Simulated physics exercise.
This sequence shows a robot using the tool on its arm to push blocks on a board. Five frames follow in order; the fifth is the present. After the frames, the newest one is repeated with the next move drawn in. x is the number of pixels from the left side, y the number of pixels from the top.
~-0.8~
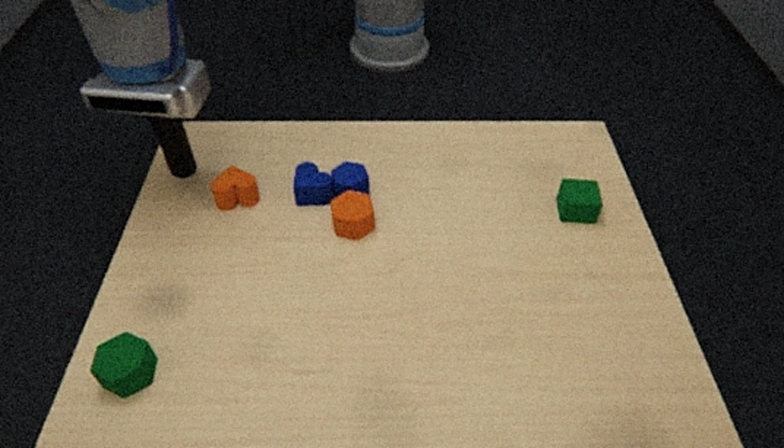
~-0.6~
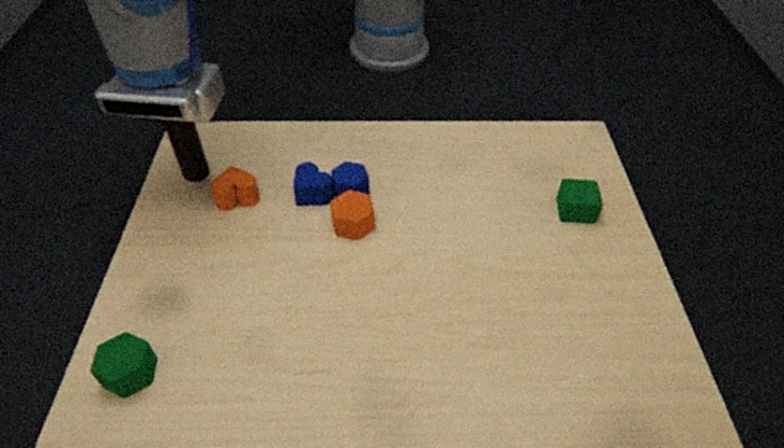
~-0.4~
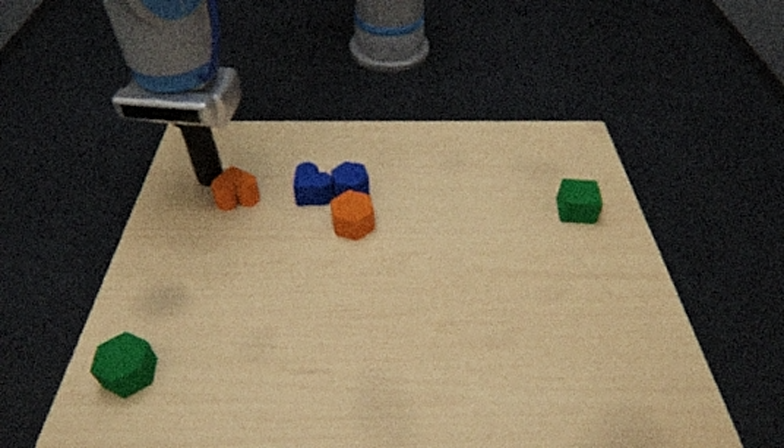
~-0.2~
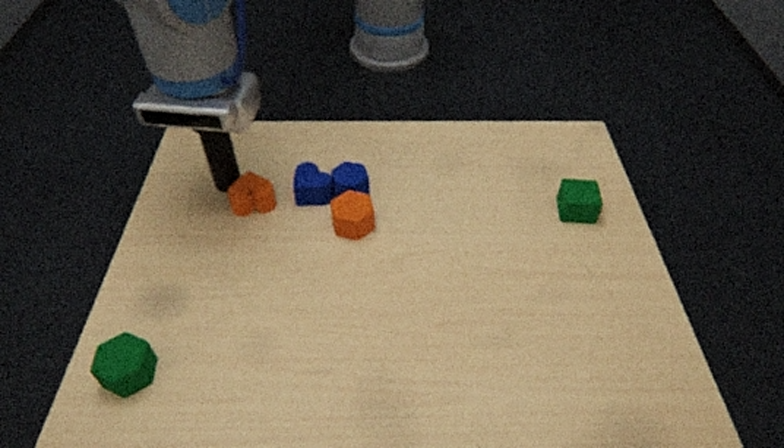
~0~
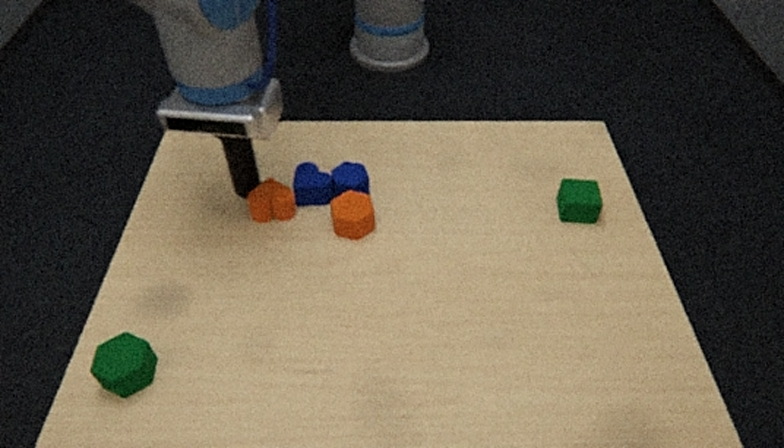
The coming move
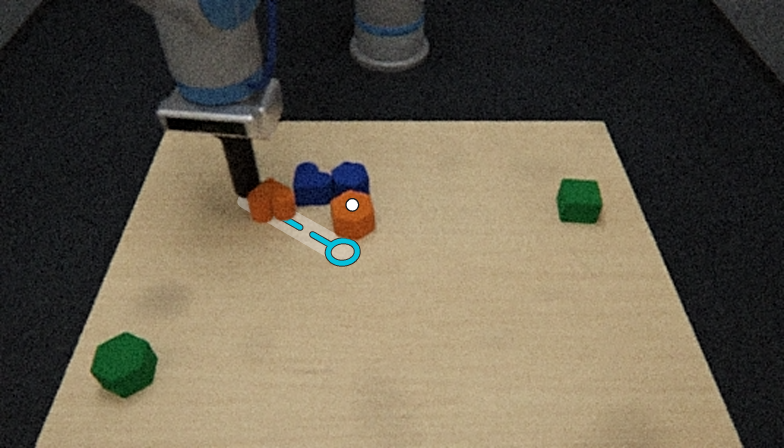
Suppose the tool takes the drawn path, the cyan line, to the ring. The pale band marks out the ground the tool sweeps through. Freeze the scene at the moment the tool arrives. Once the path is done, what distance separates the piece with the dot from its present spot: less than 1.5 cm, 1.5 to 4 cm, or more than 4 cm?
By the end of the path, it will have gone between 1.5 and 4 cm.
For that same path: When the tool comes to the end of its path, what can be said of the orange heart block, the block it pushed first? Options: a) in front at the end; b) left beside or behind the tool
a (in front at the end)
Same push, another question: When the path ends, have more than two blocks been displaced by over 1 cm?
No, it doesn't check out.
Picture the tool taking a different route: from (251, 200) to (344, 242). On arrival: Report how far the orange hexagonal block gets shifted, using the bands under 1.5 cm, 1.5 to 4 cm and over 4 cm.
Displaced 1.5 to 4 cm.
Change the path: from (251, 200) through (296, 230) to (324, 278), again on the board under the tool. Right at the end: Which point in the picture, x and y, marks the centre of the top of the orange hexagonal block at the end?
Top centre: (371, 206).
The drawn path runs from (251, 200) directly to (343, 252); the dot is on the orange hexagonal block.
What follows on the original path. One third of the way, tool at (278, 207); orange heart block at (303, 206), turned 10° anticlockwise.
Two thirds of the way, tool at (310, 225); orange heart block at (338, 224), turned 20° anticlockwise; orange hexagonal block at (375, 206), turned 40° anticlockwise.
At the end, tool at (342, 243); orange heart block at (373, 240), turned 25° anticlockwise; blue heart block not moved; orange hexagonal block at (376, 206), turned 40° anticlockwise.
